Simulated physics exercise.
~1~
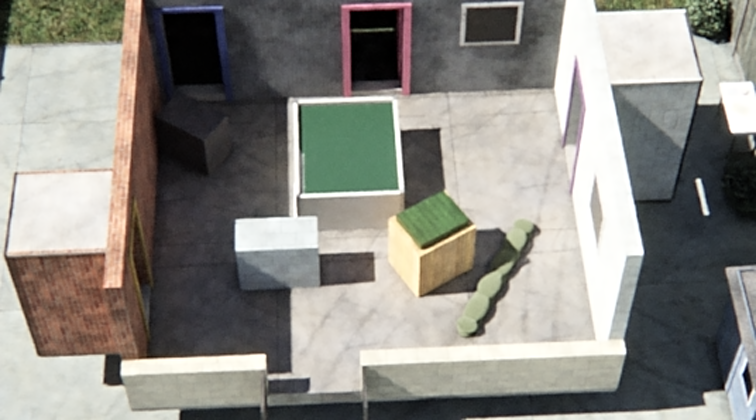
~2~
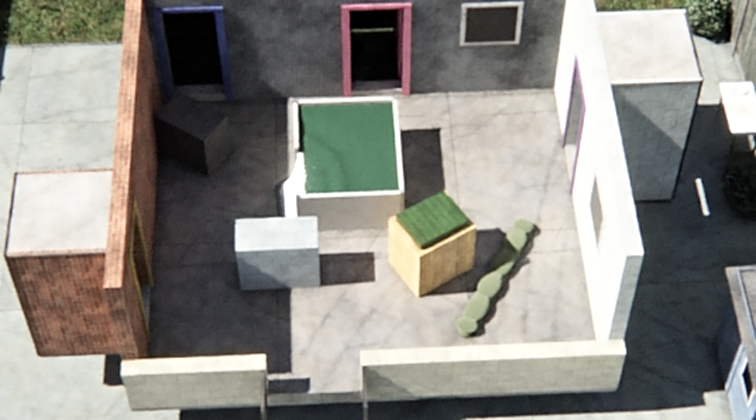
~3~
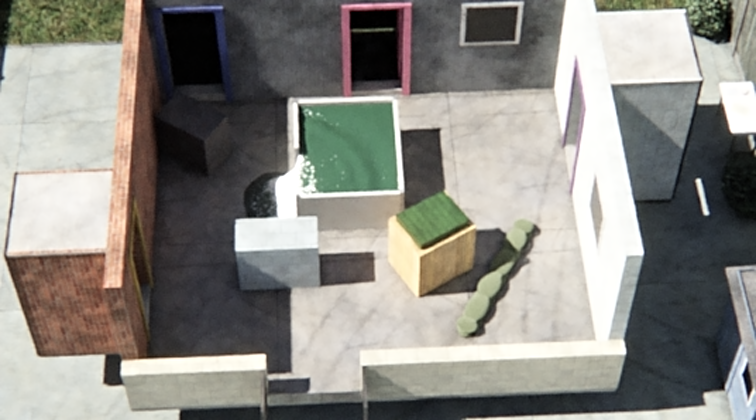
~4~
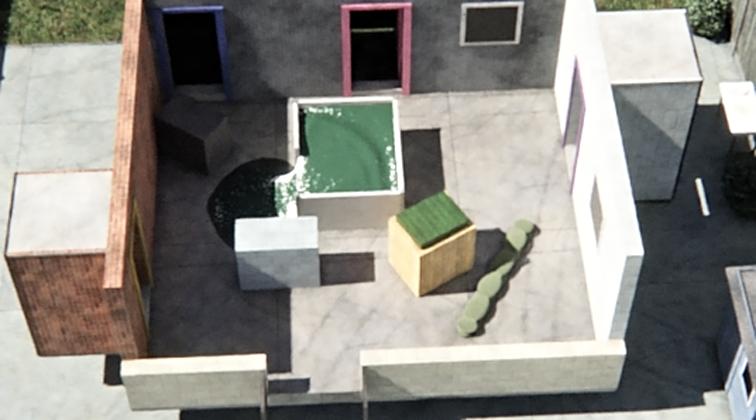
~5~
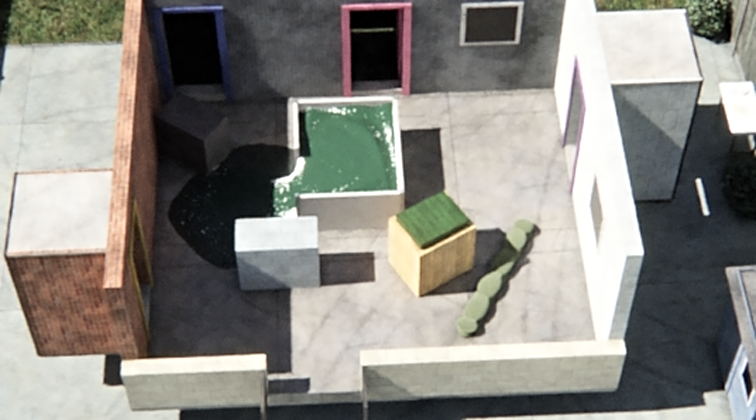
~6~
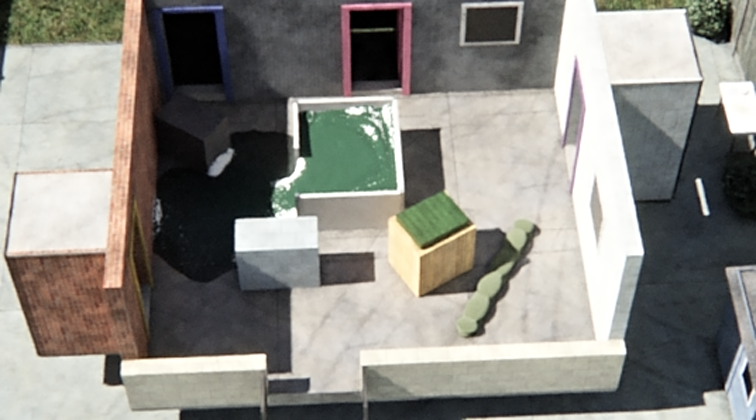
In a walled yard seen from above, green water sits still in a white-rimmed tank, then pours through a gap on its left side, spreading as a dark pool across the paving behind a pale block toward the brick wall.
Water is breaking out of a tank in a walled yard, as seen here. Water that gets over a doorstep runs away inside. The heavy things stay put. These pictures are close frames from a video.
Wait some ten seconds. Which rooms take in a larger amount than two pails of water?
My prediction: The blue door ends up within two buckets; the pink door ends up within two buckets; the purple door ends up within two buckets; the yellow door ends up over two buckets.
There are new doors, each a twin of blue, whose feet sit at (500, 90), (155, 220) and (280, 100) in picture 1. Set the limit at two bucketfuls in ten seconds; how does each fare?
Result, in listed order - doesn't reach the limit, gets past the limit, doesn't reach the limit.
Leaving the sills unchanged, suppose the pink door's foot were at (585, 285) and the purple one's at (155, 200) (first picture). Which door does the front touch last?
Result: The door marked pink.
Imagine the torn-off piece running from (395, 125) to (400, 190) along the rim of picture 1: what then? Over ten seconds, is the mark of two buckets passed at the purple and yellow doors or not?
The purple door exceeds the limit, the yellow door falls short.
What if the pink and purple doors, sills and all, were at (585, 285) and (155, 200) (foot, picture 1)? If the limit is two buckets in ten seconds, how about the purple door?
I'd say purple door overflows.
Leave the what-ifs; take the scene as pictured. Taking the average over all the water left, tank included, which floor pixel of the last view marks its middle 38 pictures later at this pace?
About (293, 241).
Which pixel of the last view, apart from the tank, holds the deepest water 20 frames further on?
That would be (170, 385).
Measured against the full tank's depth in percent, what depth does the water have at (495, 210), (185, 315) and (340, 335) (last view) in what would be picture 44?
Readings in sequence: 2, 18, 6 percent.
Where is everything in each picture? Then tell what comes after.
The first frame shows still water in the water tank at (347, 149).
In the second frame, the front is at a hidden place, out from the gap at (300, 193).
In the third frame, water pours out at (300, 195) and has run to (251, 192).
In the fourth frame, the front is at (215, 199), out from the gap at (300, 196).
In the fifth frame, water pours out at (300, 196) and has run to (174, 215).
In the sixth frame, the front is at (154, 245), out from the gap at (300, 196).
A moment on, water covers 20 % of the floor; the blue door wet at the sill, nothing in, the pink door not reached, the purple door not reached, the yellow door wet at the sill, nothing in.
Next, water covers 30 % of the floor; the blue door wet at the sill, nothing in, the pink door not reached, the purple door not reached, the yellow door under two buckets in.
Then, water covers 45 % of the floor; the blue door wet at the sill, nothing in, the pink door wet at the sill, nothing in, the purple door not reached, the yellow door over two buckets in.
Later, water covers 75 % of the floor; the blue door wet at the sill, nothing in, the pink door wet at the sill, nothing in, the purple door not reached, the yellow door over two buckets in.
In the end, water covers 95 % of the floor; the blue door wet at the sill, nothing in, the pink door wet at the sill, nothing in, the purple door wet at the sill, nothing in, the yellow door over two buckets in.
